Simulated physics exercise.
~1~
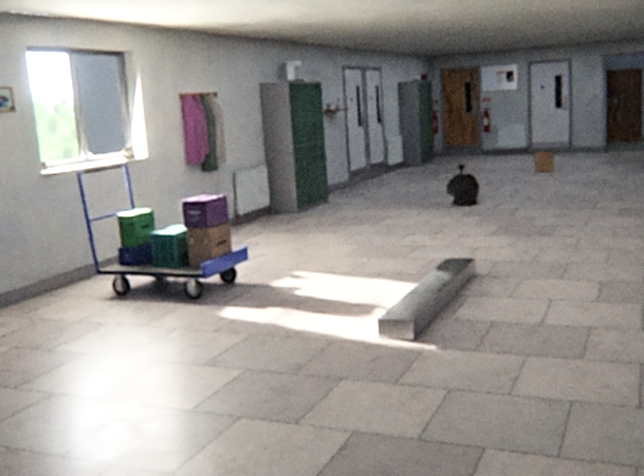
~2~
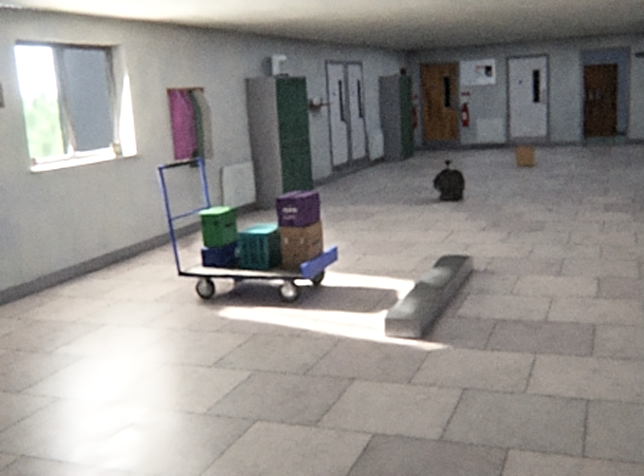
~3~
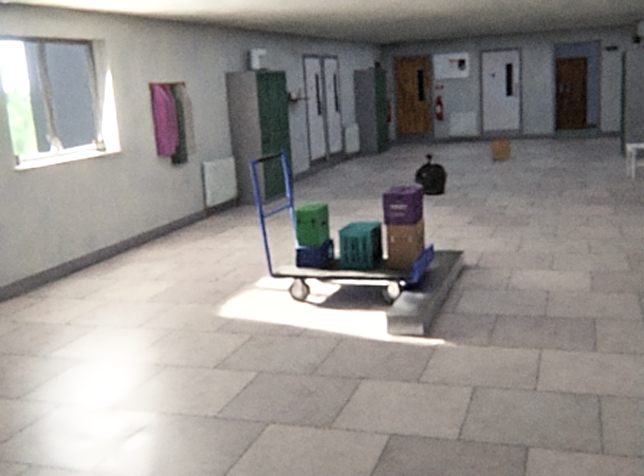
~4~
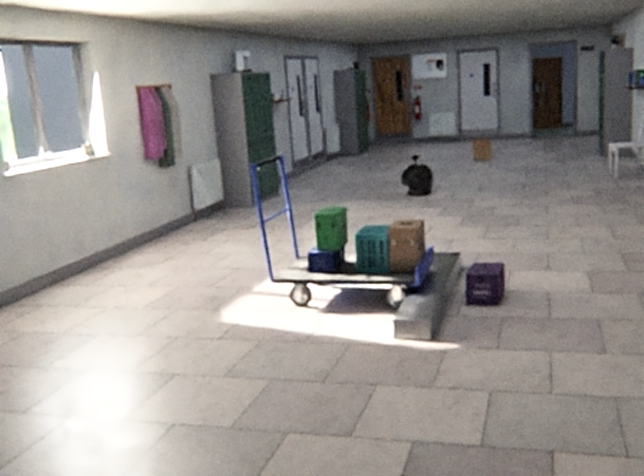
A loaded trolley rolls right, stops against a low step, and its purple box tumbles off beyond.
